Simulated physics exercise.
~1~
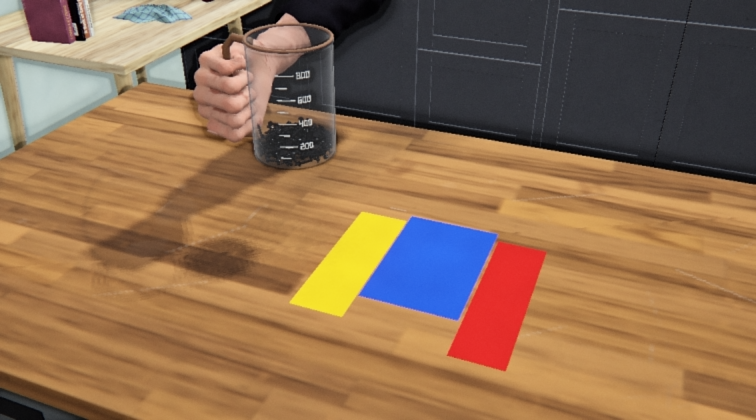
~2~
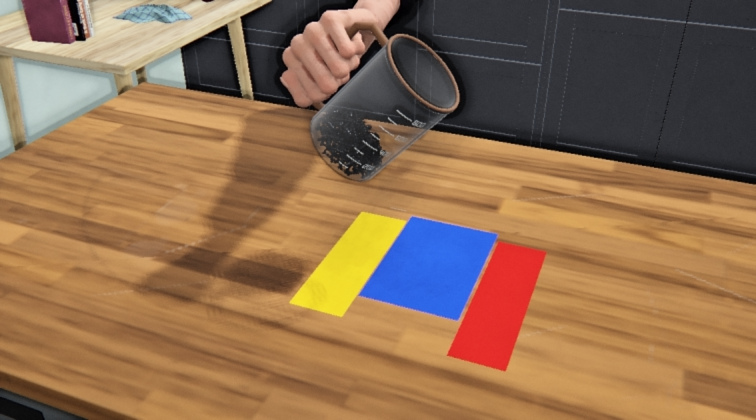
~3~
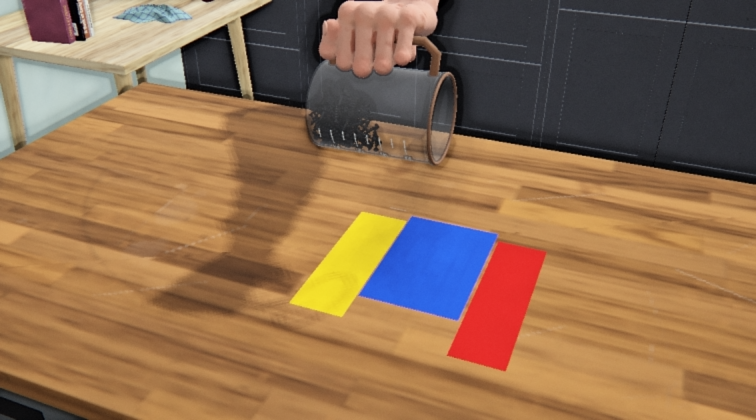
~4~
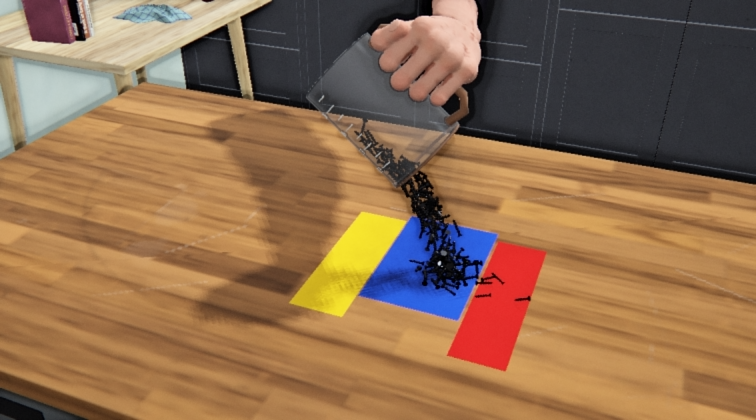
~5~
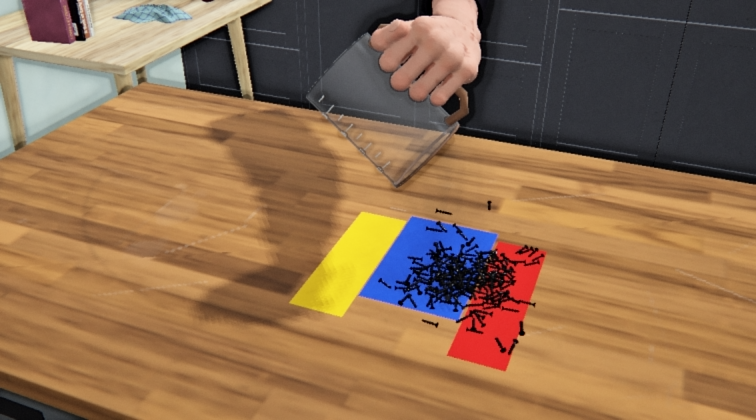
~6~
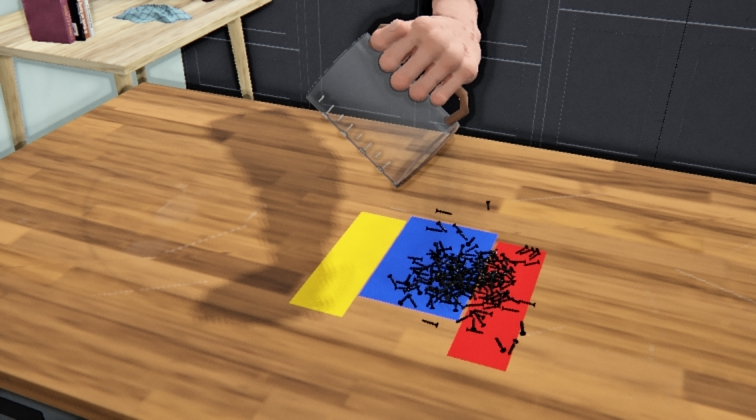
On a wooden table, a hand tips a clear jug, pouring black screws that scatter and settle across blue and red mats.
